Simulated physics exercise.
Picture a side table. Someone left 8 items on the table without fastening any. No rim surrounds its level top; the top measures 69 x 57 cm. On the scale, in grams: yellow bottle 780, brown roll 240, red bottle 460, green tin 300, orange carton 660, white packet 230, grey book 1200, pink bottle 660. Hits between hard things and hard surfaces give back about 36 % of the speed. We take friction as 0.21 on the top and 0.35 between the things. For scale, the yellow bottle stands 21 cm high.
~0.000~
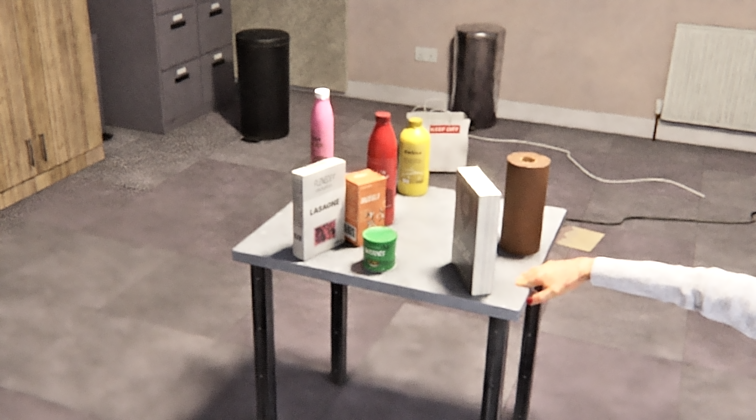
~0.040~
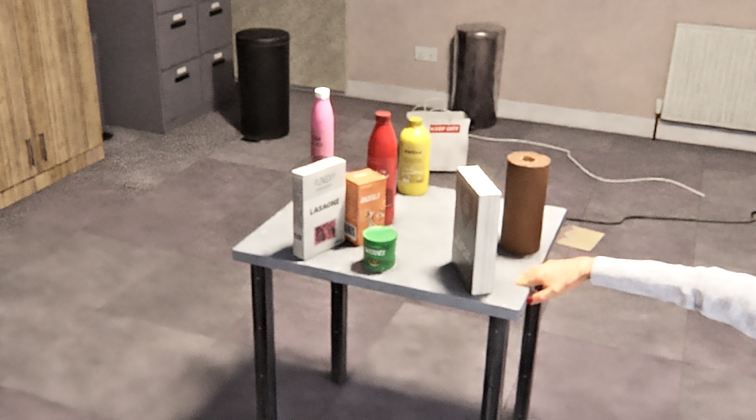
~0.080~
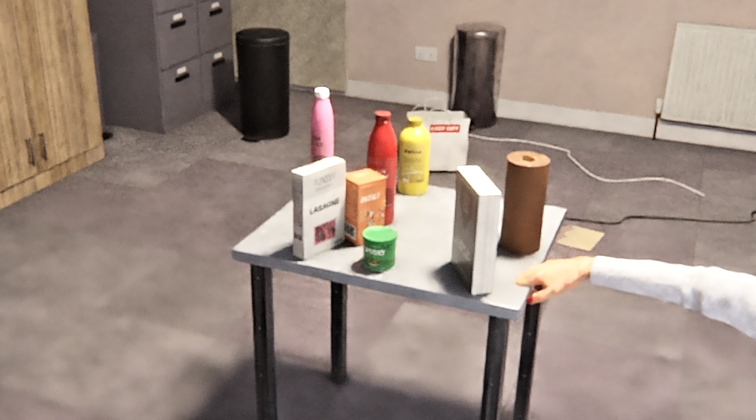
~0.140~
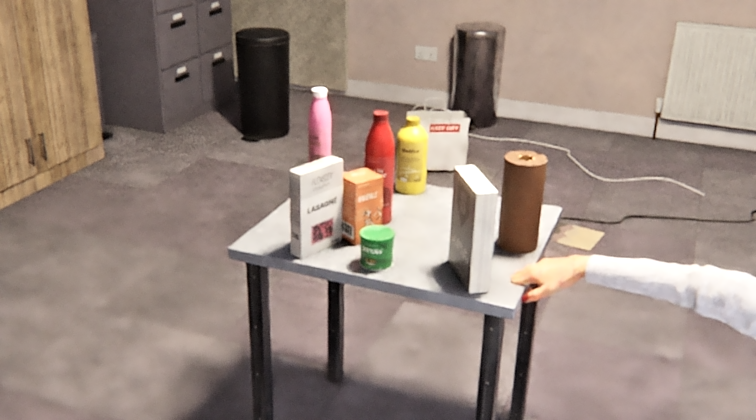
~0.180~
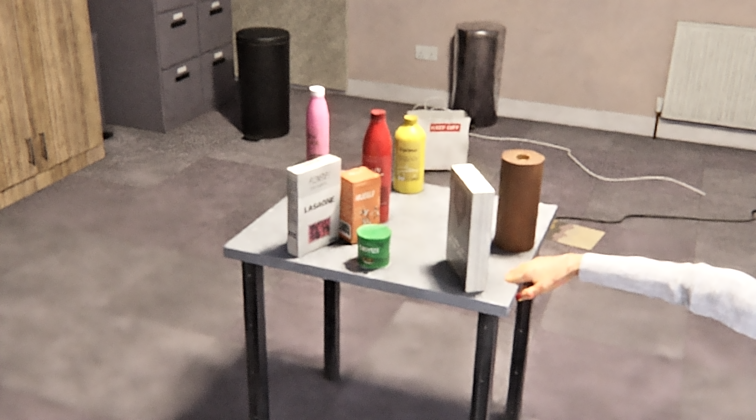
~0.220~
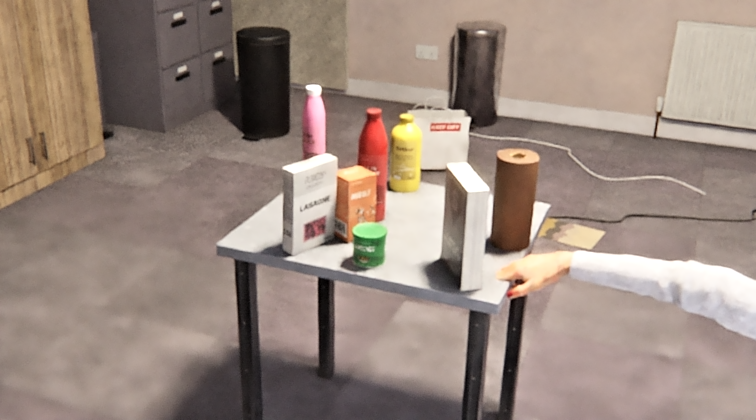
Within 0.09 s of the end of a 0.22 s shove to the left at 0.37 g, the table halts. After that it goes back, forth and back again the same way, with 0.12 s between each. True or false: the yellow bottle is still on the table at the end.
True.
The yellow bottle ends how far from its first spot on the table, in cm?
Displacement: Approx. 7 cm.
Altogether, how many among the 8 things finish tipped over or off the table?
Count: 2.
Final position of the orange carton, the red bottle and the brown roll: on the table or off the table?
At the end the orange carton remains on its base, the red bottle remains on its base and the brown roll remains on its base.
After 0.52 s, table along by 12 cm; white packet 13° off upright.
After 1.02 s, table along by 2 cm; pink bottle now off the table; yellow bottle moved 4 cm near (396, 151); white packet on its side.
After 1.32 s, table along by 12 cm; yellow bottle moved 3 cm near (364, 146); white packet on its side; red bottle moved 3 cm.
After 1.72 s, white packet now off the table; yellow bottle moved 8 cm near (388, 150); red bottle moved 8 cm.
In the end (2.3 s), off the table, white packet and pink bottle; not toppled but over 5 cm from the start, yellow bottle, brown roll, red bottle, green tin, orange carton and grey book. In the last view, yellow bottle near (390, 150).
